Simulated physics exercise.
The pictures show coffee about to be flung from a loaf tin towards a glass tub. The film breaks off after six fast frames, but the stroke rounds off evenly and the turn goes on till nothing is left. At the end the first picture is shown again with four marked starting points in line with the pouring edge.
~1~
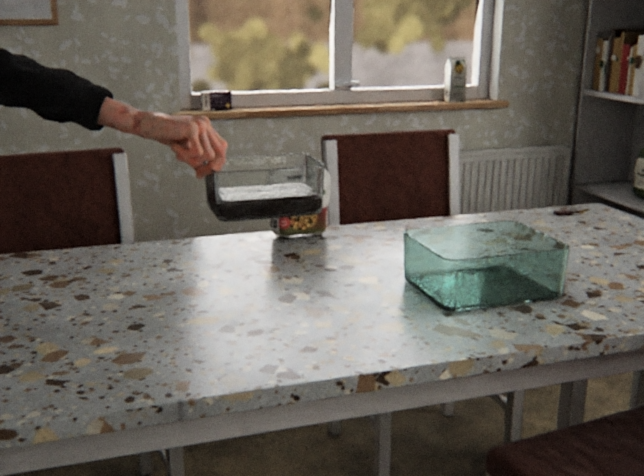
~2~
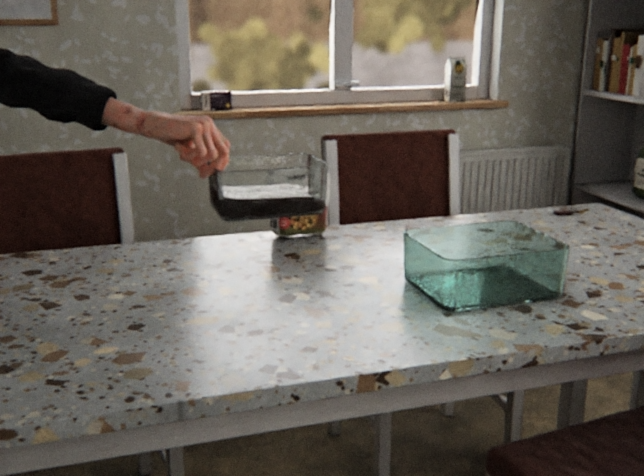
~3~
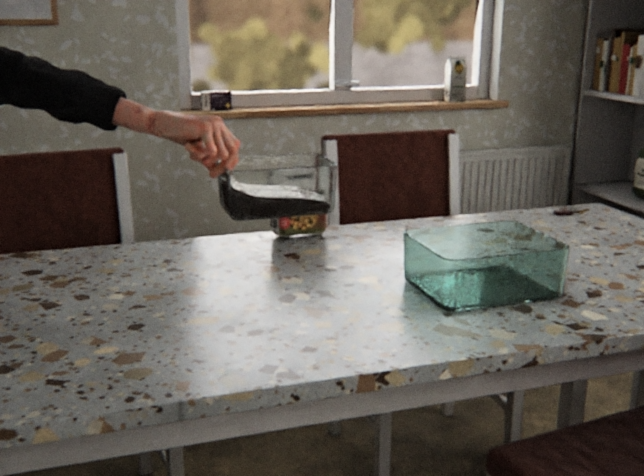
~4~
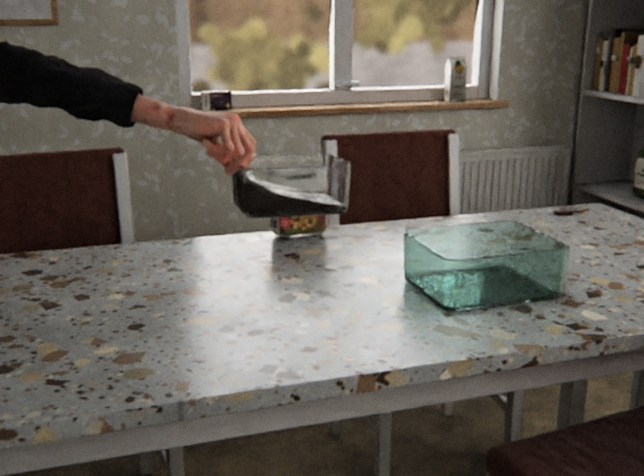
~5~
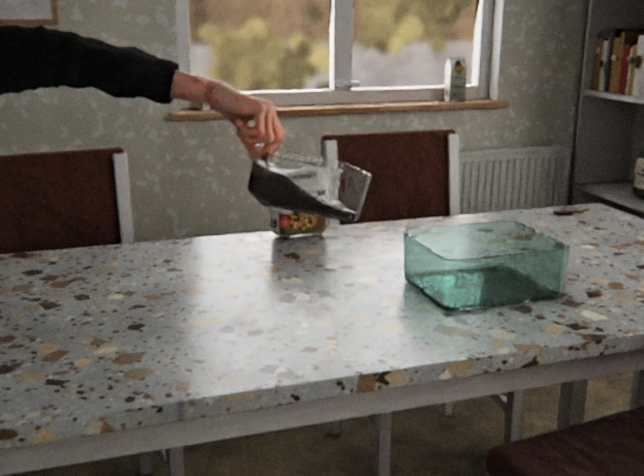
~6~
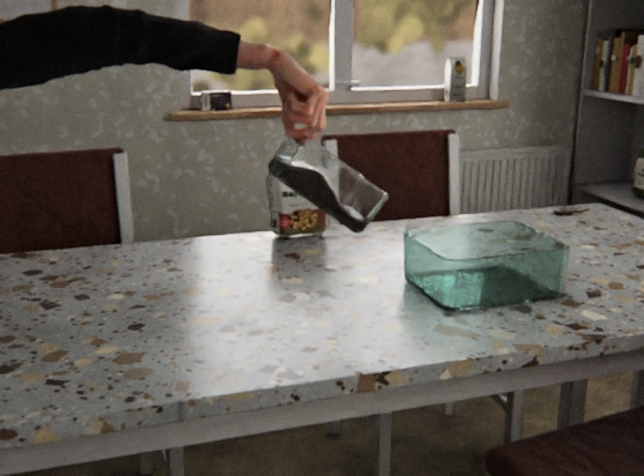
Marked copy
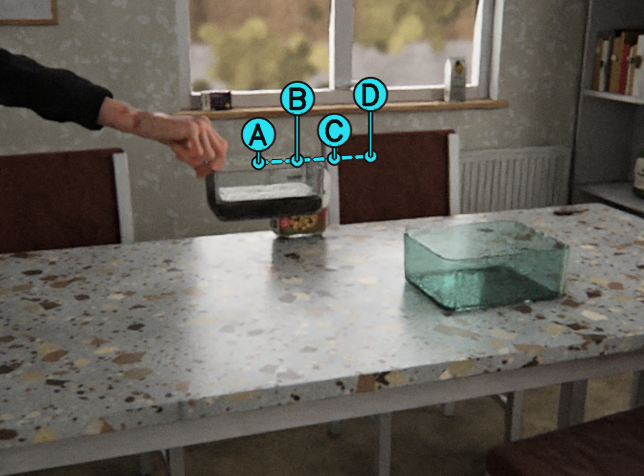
Over a speckled table, a hand moves a clear container of dark liquid right, tilting it.
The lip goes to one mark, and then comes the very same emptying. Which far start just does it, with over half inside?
Dot C just does it.
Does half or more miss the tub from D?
No, that is safe.
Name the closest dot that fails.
It is B.
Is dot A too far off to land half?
Yes.
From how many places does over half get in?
Two of them.
In cyan, A at (258, 162); B at (297, 160); C at (334, 158); D at (370, 156).
With A, about 3 % lands in the tub, 93 % falls short and 4 % goes beside or beyond.
With B, about 22 % lands in the tub, 72 % falls short and 7 % goes beside or beyond.
With C, about 84 % lands in the tub, 7 % falls short and 9 % goes beside or beyond.
With D, about 91 % lands in the tub, 3 % falls short and 6 % goes beside or beyond.
